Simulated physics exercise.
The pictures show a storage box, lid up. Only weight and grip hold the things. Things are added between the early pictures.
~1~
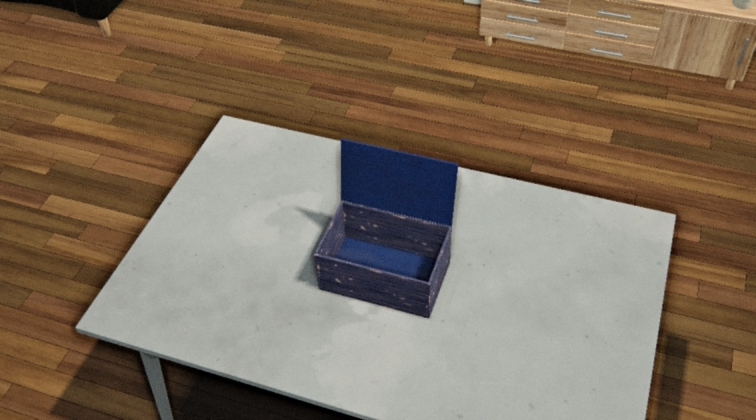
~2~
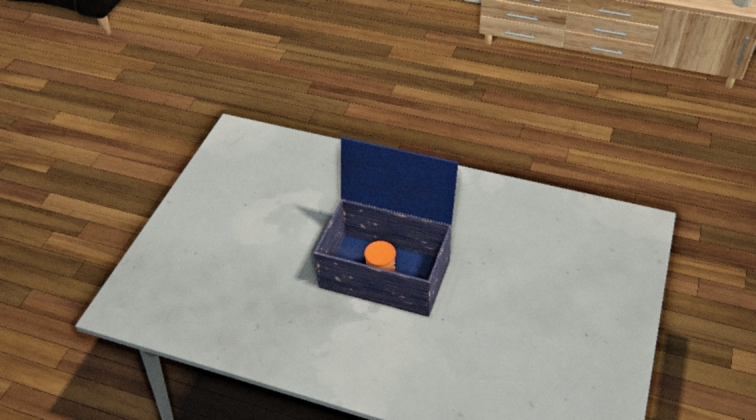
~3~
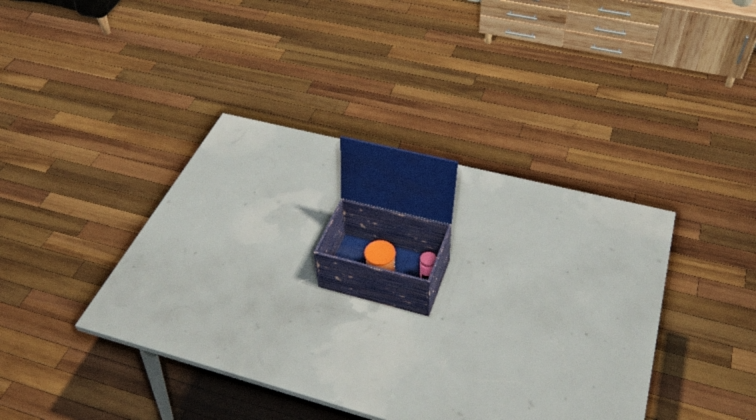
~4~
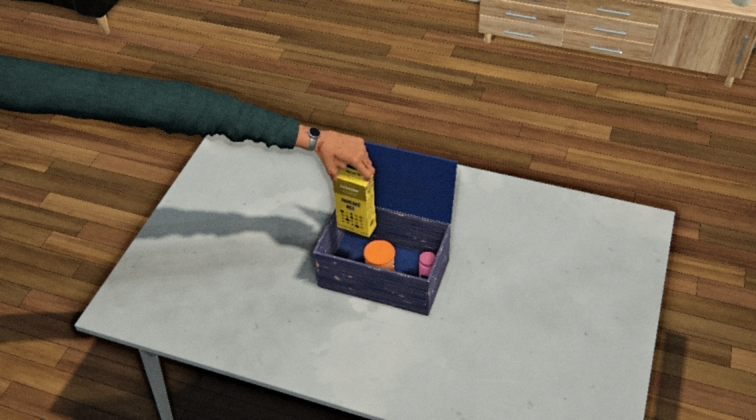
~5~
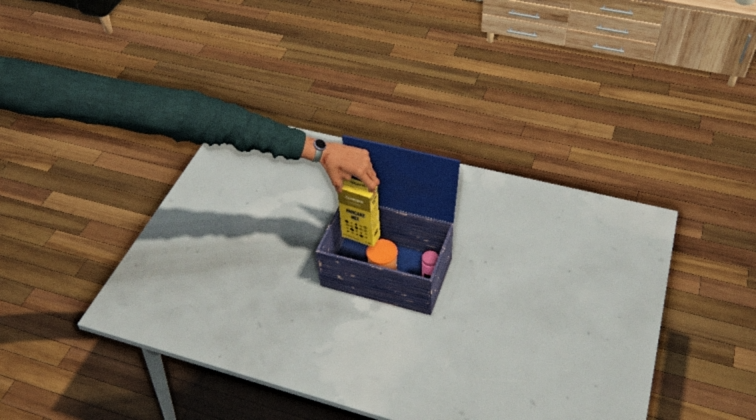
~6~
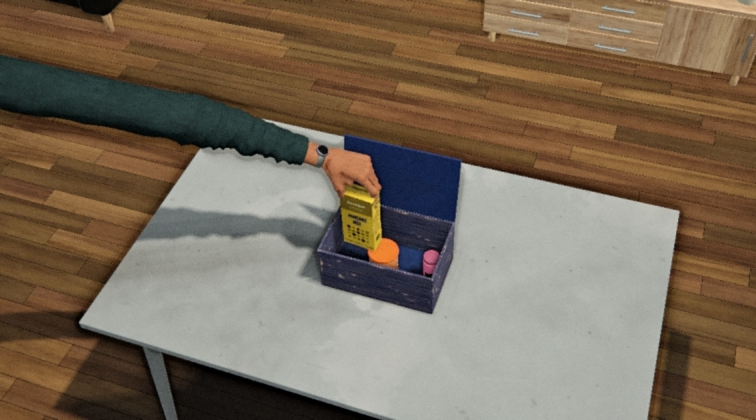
In this clip, an open storage box on a white table is empty, then holds an orange tin and next a pink item to its right, before a hand reaches from the left and lowers a yellow packet into the box.
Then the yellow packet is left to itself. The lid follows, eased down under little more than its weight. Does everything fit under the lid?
As it turns out, it is held up.
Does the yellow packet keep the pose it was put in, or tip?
It tips.
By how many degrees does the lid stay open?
Some 25° above the rim.
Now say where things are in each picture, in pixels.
In the first picture, the last thing is not in view yet.
In the second picture, the last thing is not in view yet; orange tin (381, 263).
In the third picture, the last thing is not in view yet; orange tin (380, 262).
In the fourth picture, on its way; yellow packet (355, 202); orange tin (380, 262).
In the fifth picture, on its way; yellow packet (359, 212); orange tin (382, 261).
In the sixth picture, put in, still held; yellow packet (361, 217); orange tin (384, 260).
Then, 0.50 s on from there, yellow packet turned 44° from how it was put near (357, 211).
Then, 1.60 s on from there, lid 76° above the rim; yellow packet turned 40° from how it was put near (356, 214).
Then, 1.90 s on from there, lid 56° above the rim; yellow packet turned 44° from how it was put near (353, 218).
Then, 2.10 s on from there, lid 34° above the rim; yellow packet turned 63° from how it was put near (346, 229).
In the end, lid 26° above the rim; toppled in the box, yellow packet; the other 2 unmoved. At the end, from the last picture's camera, yellow packet near (346, 234).
